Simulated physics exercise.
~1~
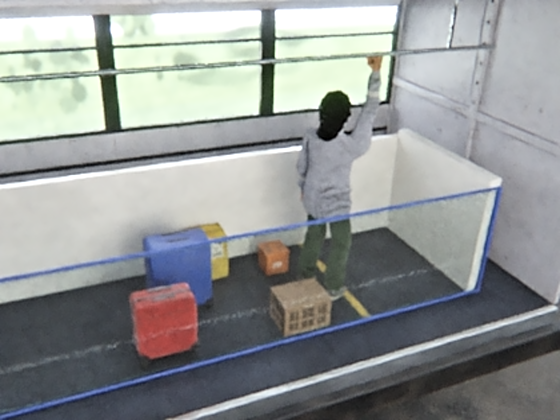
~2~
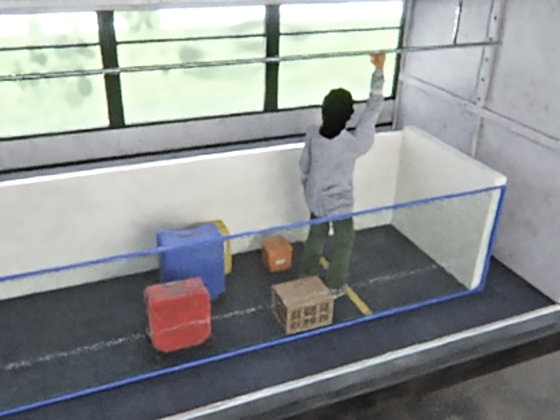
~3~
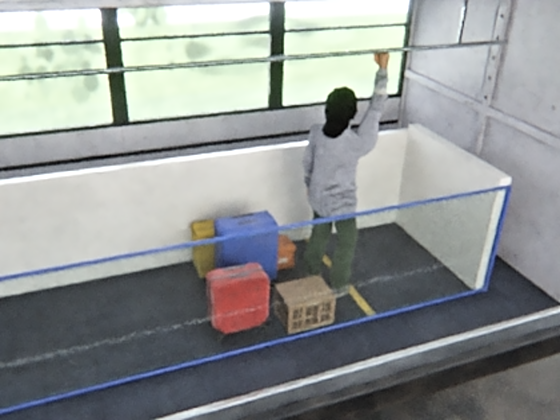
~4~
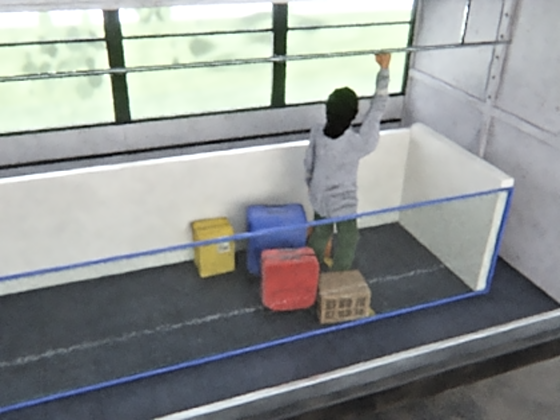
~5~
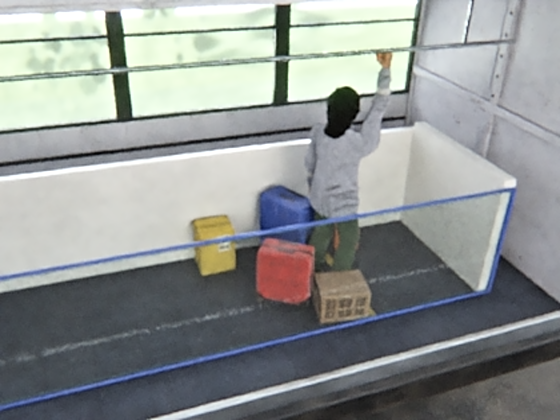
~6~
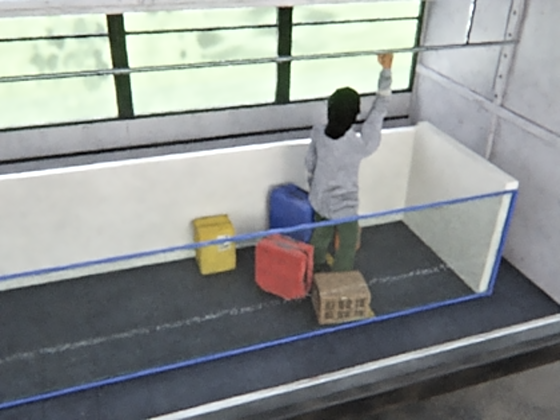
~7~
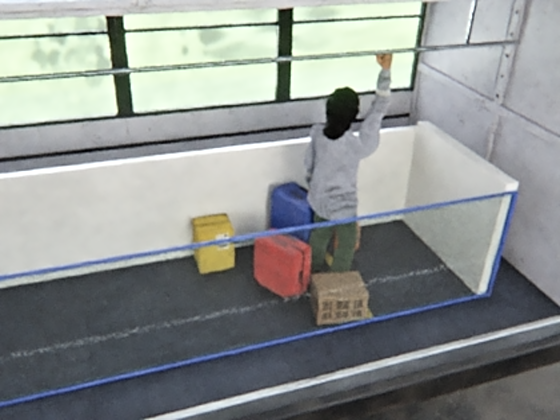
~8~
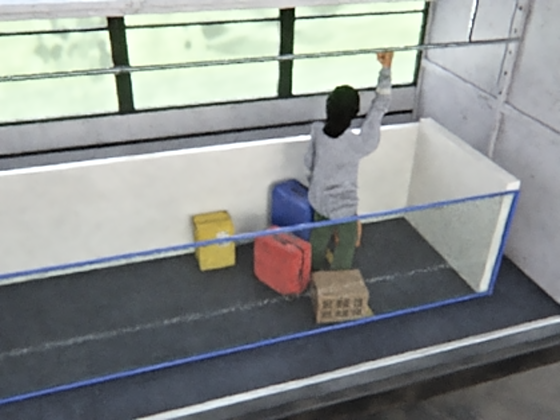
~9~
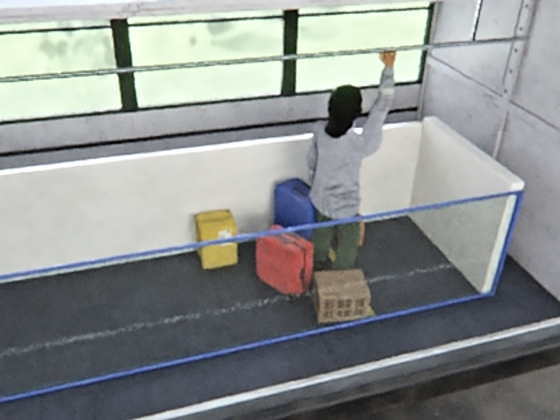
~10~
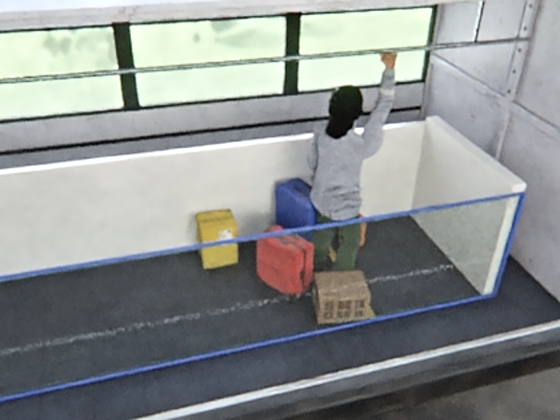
Red and blue wheeled cases rolling right across a bus bay, nudging a crate, then resting beside a passenger gripping the rail.
